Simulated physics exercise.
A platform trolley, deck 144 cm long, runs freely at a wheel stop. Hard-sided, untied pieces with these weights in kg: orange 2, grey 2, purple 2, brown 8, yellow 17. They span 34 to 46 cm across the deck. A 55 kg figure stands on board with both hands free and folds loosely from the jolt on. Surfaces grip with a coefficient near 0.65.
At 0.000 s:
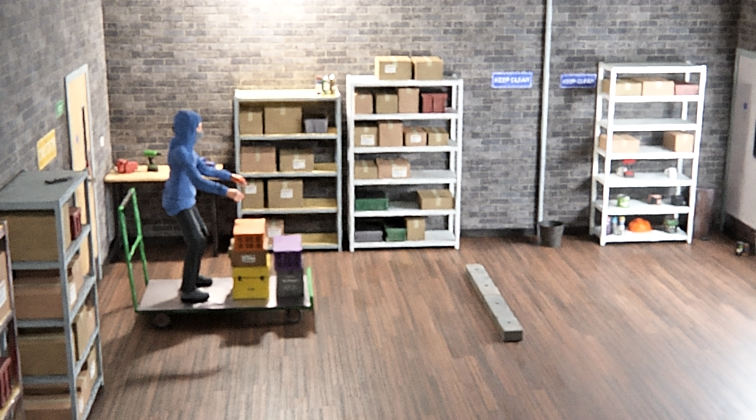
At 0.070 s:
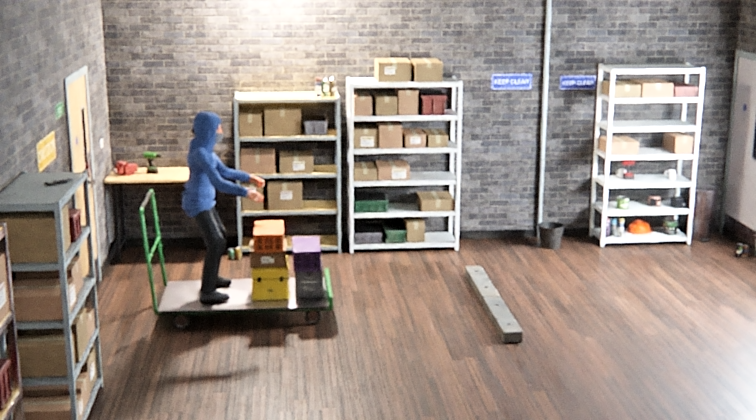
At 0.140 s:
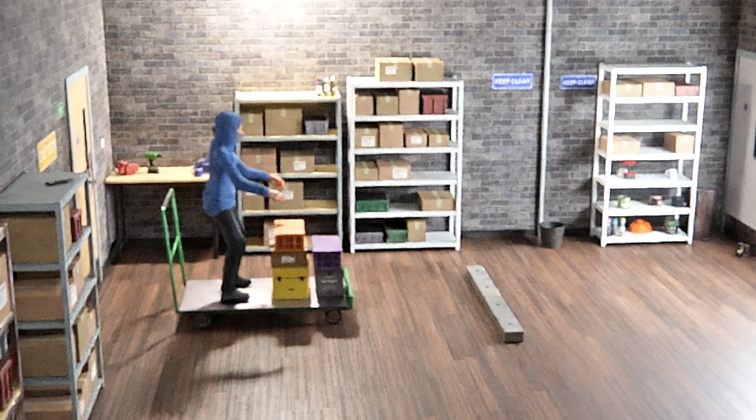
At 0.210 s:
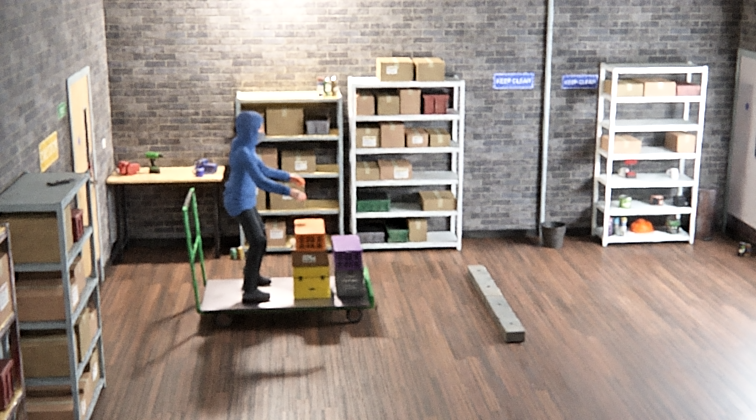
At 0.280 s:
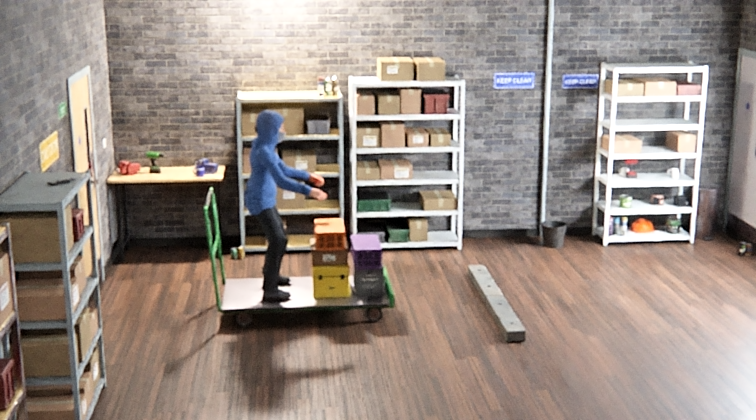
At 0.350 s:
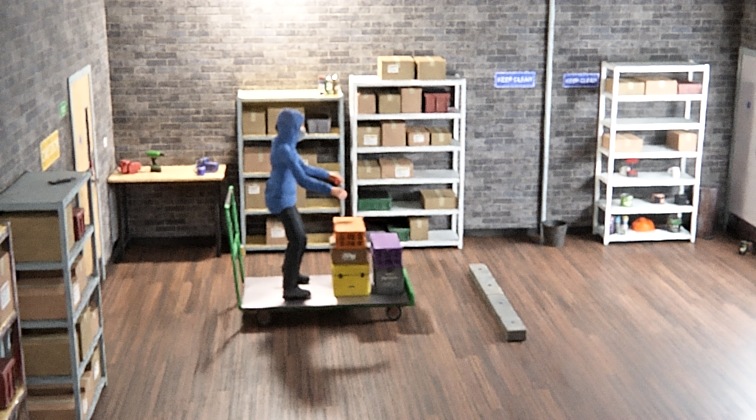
A trolley carrying a blue-hooded figure and stacked crates rolls steadily right across the wooden floor.
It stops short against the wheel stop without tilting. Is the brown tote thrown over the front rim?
The brown tote ends off the deck.
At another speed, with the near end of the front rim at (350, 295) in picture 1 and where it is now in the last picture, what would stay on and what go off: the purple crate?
Then purple off.
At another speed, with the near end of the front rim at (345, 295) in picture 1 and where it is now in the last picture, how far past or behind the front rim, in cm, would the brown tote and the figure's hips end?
Then brown 30 behind, hips 120 behind.
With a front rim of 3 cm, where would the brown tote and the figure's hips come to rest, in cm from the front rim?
In that case brown 20 past, hips 10 behind.
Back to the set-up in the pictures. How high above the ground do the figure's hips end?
Some 30 cm up.
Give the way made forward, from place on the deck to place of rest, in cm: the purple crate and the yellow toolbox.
Purple 120, yellow 5.
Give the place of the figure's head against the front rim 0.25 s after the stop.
About 40 cm behind the rim.
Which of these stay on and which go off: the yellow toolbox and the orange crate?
Yellow on, orange off.
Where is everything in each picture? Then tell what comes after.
The first frame shows brown tote (250, 252), purple crate (287, 253), rim corner (311, 305); 0 cm covered, 164 to go.
The second frame shows brown tote (268, 254), purple crate (306, 254), rim corner (331, 306); 17 cm covered, 147 to go.
The third frame shows brown tote (289, 253), purple crate (326, 253), rim corner (351, 305); 34 cm covered, 130 to go.
The fourth frame shows brown tote (309, 252), purple crate (347, 253), rim corner (372, 305); 50 cm covered, 113 to go.
The fifth frame shows brown tote (329, 252), purple crate (366, 252), rim corner (392, 304); 67 cm covered, 97 to go.
The sixth frame shows brown tote (348, 250), purple crate (386, 250), rim corner (413, 302); 84 cm covered, 80 to go. Speed about 2.4 m/s.
After 0.68 s the deck stops.
After 1.23 s the brown tote is 11 cm past the rim, tilted 40°, near (509, 254) in the last picture's view.
After 1.68 s the brown tote is 31 cm past the rim, tilted 110°, near (529, 284) in the last picture's view.
Final state at 4.7 s, past the rim, orange crate, grey carton, purple crate, brown tote and the figure's hips; behind it, yellow toolbox.
